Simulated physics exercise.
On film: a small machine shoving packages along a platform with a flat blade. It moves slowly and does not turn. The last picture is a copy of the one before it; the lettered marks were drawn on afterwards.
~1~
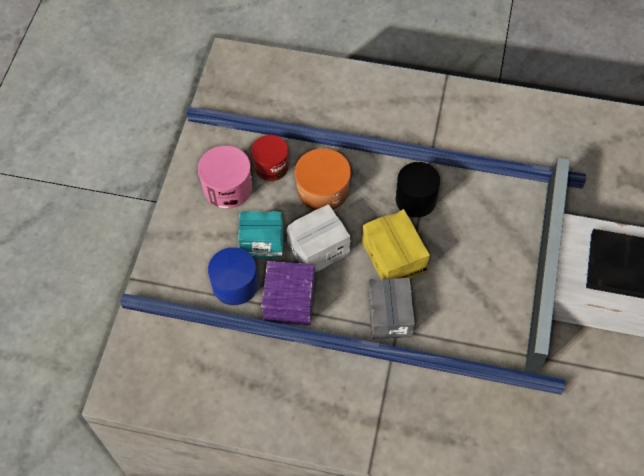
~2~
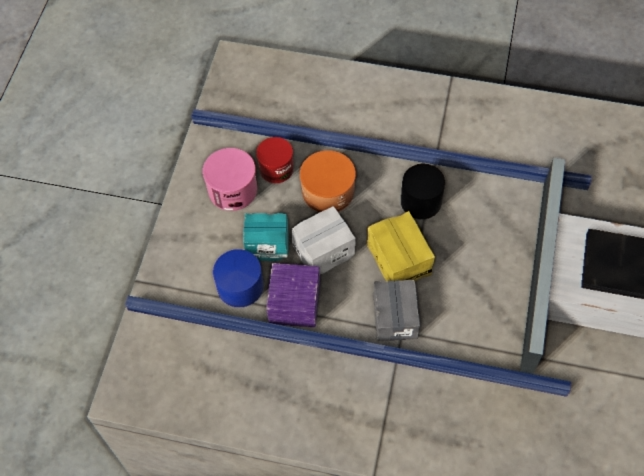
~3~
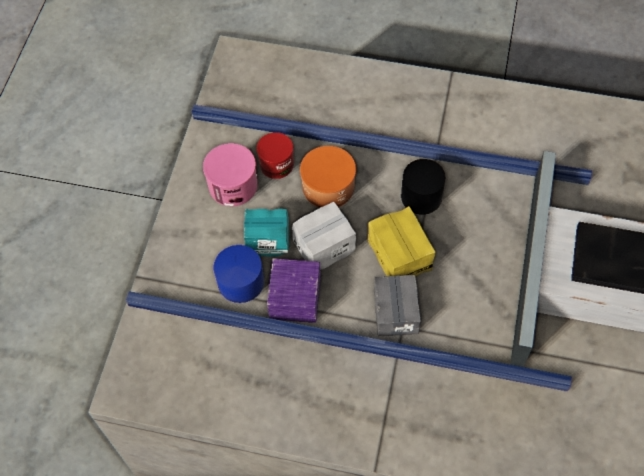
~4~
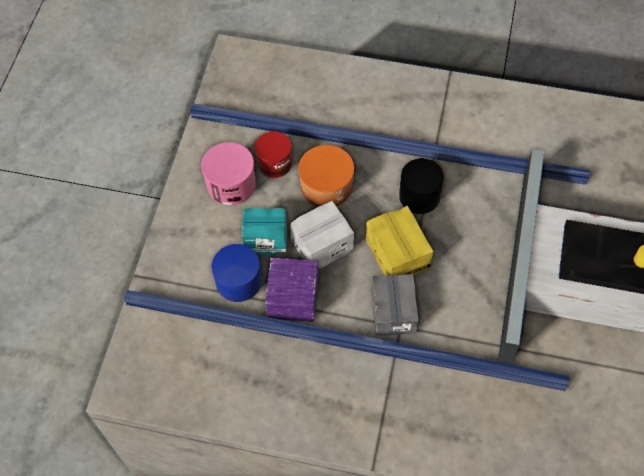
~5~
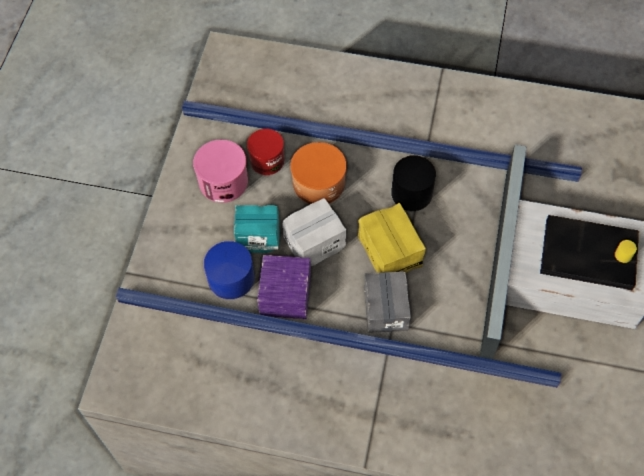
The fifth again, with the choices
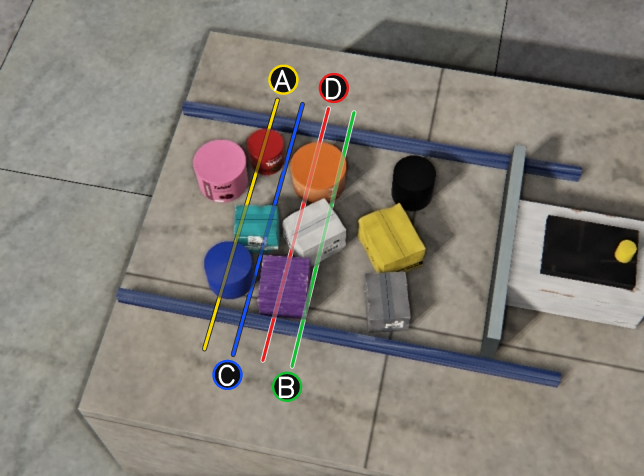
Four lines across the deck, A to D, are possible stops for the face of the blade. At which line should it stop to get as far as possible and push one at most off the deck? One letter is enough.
No farther than C.
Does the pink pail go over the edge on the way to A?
Yes.
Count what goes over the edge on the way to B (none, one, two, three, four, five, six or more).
By then, none.
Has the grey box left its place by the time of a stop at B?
By then, yes.
On the marked copy, A at (244, 215); B at (325, 230); C at (270, 220); D at (298, 225).
With C. Early on, robot (494, 234); grey box (380, 300); black canister (402, 181).
Further on, robot (409, 219); turquoise parcel (202, 229); blue canister (208, 267).
At the end, robot (344, 207); turquoise parcel (140, 220); pink pail (167, 178); none fallen.
As for the rest, A drops three; B is within the limit but short; D is within the limit but short.
